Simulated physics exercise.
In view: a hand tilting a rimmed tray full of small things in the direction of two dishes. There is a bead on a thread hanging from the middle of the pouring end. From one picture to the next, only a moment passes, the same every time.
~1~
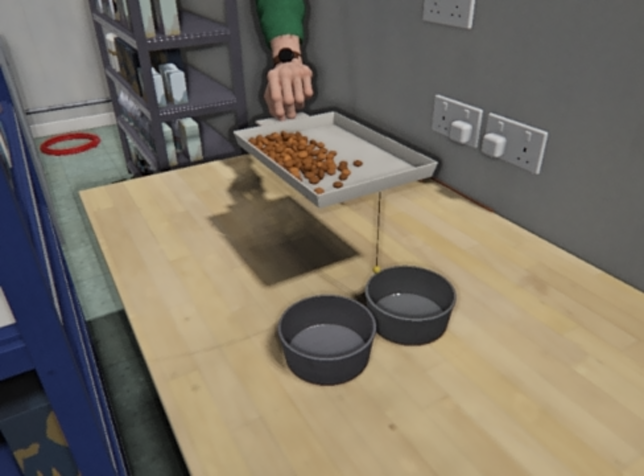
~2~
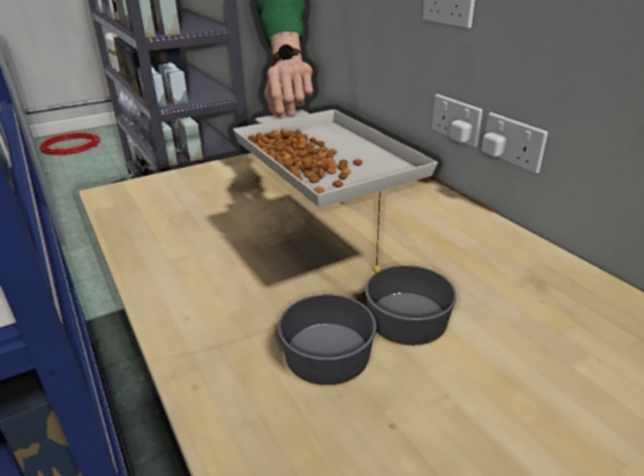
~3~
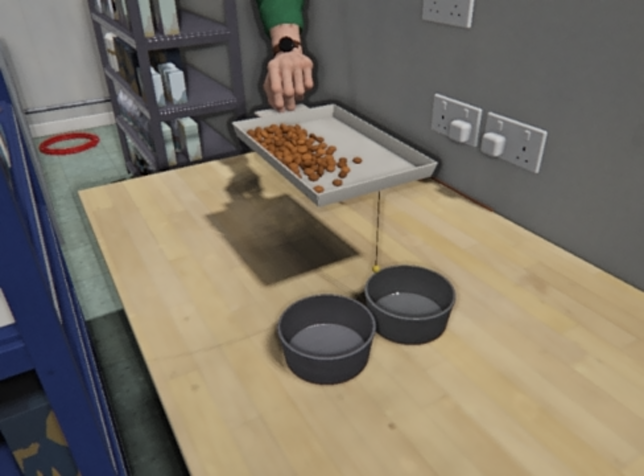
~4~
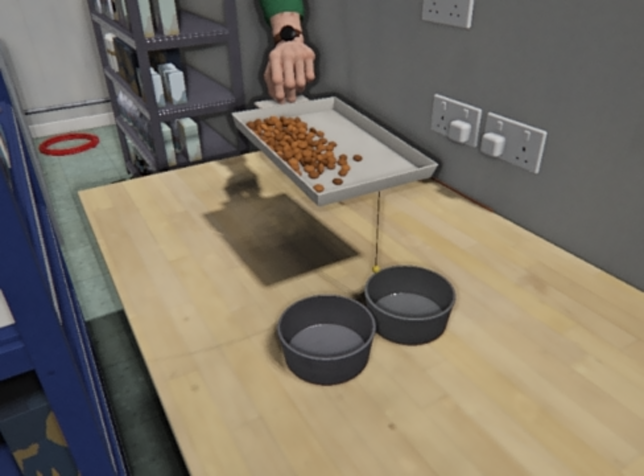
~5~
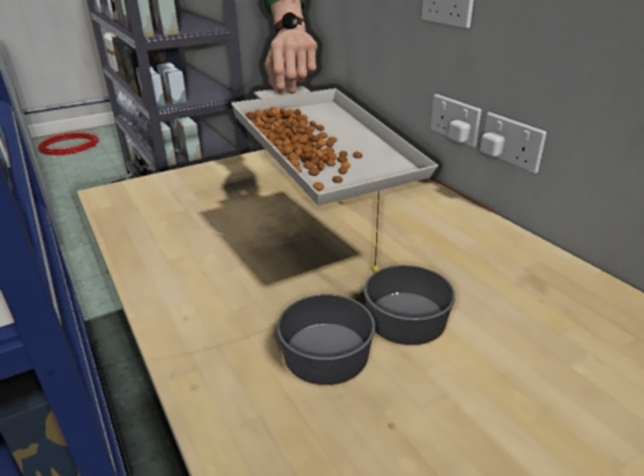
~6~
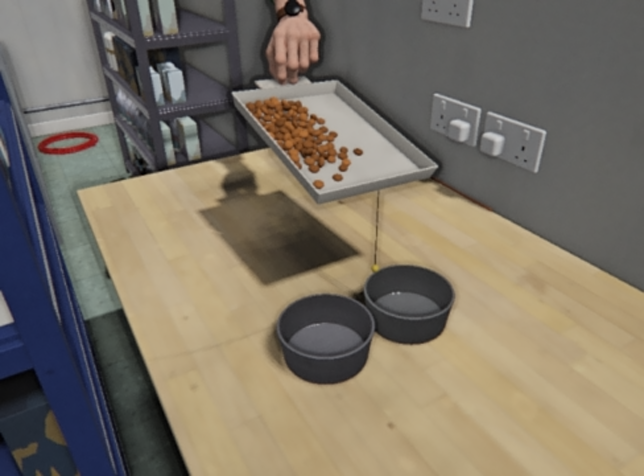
In a room with grey walls, a pale wooden tabletop is seen from above at an angle, with dark shelving behind it and a blue frame at the left. A hand with a green sleeve and dark watch holds a light grey tray of brown kibble above two dark grey bowls, a thread hanging from its near edge. The hand gradually raises the tray's far end, steepening its tilt, while the bowls and view stay still.
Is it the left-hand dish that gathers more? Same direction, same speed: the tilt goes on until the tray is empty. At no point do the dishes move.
I'd say most of it lands in the right one, honestly.
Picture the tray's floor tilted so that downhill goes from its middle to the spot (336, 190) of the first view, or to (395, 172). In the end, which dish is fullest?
Well, the dish on the left side comes out on top first, and then the dish on the right side does.
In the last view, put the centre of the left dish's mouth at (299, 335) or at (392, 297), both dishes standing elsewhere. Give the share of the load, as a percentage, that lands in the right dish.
Roughly 40% on the first try and 30% on the second.
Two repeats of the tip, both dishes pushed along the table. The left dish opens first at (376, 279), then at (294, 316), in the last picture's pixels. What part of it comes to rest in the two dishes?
First some 40, then 40 per cent.
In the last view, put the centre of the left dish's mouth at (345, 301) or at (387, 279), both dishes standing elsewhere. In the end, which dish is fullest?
One: The dish on the right. Two: The left one.
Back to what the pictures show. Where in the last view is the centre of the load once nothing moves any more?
I'd place the middle at about (413, 313).
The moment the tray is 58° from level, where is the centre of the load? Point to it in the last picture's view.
The middle of the pieces lands at roughly (383, 172).
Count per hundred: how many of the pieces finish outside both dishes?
Some 30 percent of the load.
Soon, tray tipped steeply; nearly all on the tray; a stray few in the right dish; a small part in the air.
A while on, tray tipped right over; about a third on the tray; a stray few in the left dish; about a quarter in the right dish; a small part outside both; about a quarter in the air.
Towards the end, tray tipped past a quarter turn; a stray few in the left dish; about two thirds in the right dish; about a quarter outside both.
Finally, tray tipped past a quarter turn; a stray few in the left dish; about two thirds in the right dish; about a quarter outside both.
